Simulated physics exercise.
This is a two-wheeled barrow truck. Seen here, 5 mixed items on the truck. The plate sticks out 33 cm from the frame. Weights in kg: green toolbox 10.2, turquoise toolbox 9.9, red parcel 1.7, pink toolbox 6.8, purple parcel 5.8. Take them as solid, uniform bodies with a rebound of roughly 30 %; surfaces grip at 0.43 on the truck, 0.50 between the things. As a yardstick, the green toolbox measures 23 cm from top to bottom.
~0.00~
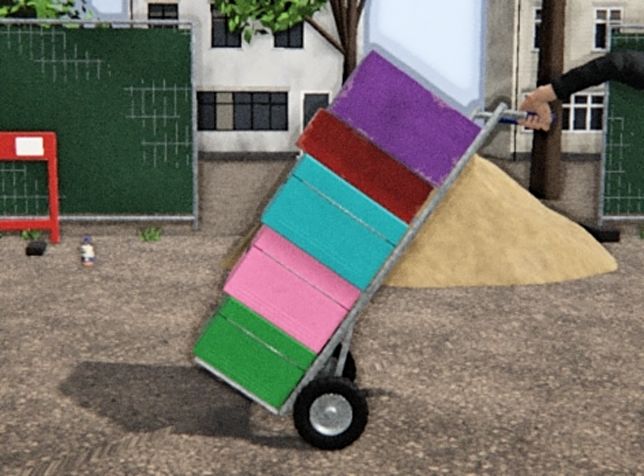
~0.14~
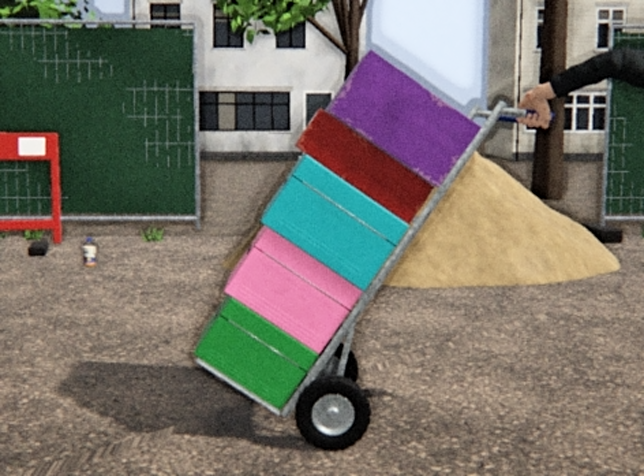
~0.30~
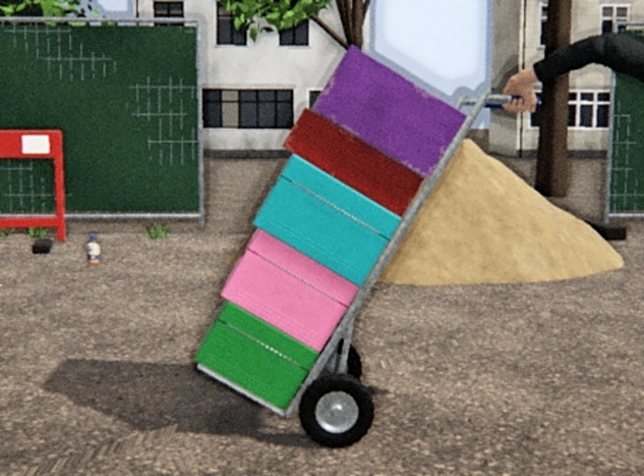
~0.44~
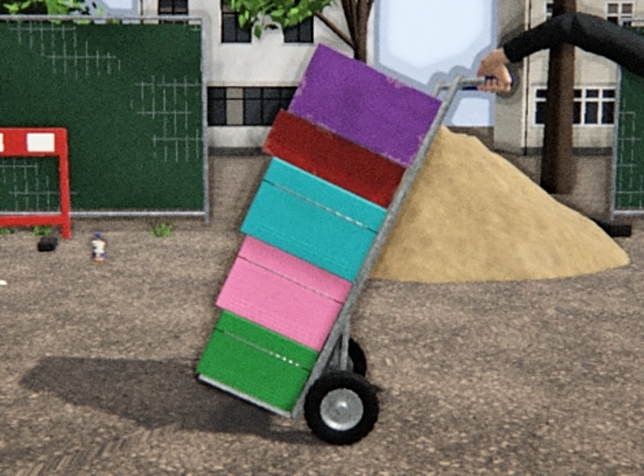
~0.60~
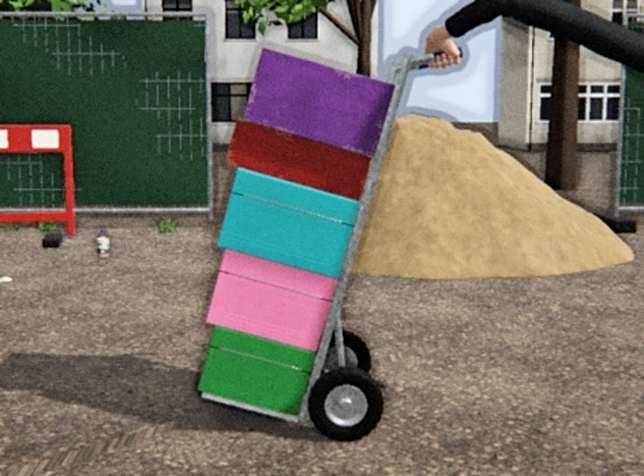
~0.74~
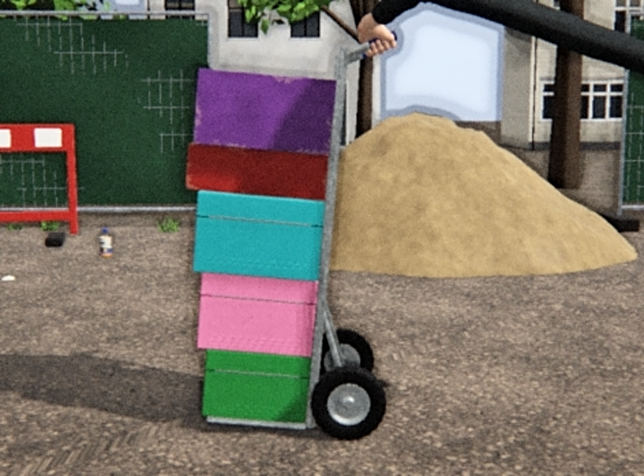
In a yard with green fencing and a heap of sand, a hand grips the handle of a two-wheeled truck leaning back to the right, stacked with green, pink, turquoise, red and purple boxes. The arm pushes the handle up and leftward, slowly at first, swinging the stack to nearly upright.
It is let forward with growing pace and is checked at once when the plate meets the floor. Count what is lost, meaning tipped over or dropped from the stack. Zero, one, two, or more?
In all, three or more.
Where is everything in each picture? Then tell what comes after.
The first picture shows leaning back 35°; green toolbox (256, 342); turquoise toolbox (332, 219).
The second picture shows leaning back 34°; purple parcel (397, 120); red parcel (362, 165).
The third picture shows leaning back 31°; pink toolbox (290, 283); purple parcel (384, 113).
The fourth picture shows leaning back 25°; red parcel (333, 158); pink toolbox (285, 285).
The fifth picture shows leaning back 16°; purple parcel (318, 104); red parcel (299, 158).
The sixth picture shows leaning back 5°; green toolbox (259, 373); turquoise toolbox (261, 230).
Around 1.34 s, truck upright; turquoise toolbox tipped 19° against what carries it near (183, 238); green toolbox tipped 19° against what carries it near (245, 368); purple parcel tipped 20° against what carries it.
Around 1.84 s, truck upright; turquoise toolbox, red parcel and purple parcel now dropped from the stack; green toolbox tipped 60° against what carries it near (206, 358); pink toolbox tipped 60° against what carries it.
Around 2.24 s, truck upright; pink toolbox now dropped from the stack; green toolbox on its side near (172, 365).
Finally (3.4 s), dropped from the stack, turquoise toolbox, red parcel, pink toolbox and purple parcel; on their side or leaning hard on the truck, green toolbox. Final places as that camera would see them, green toolbox near (177, 367).
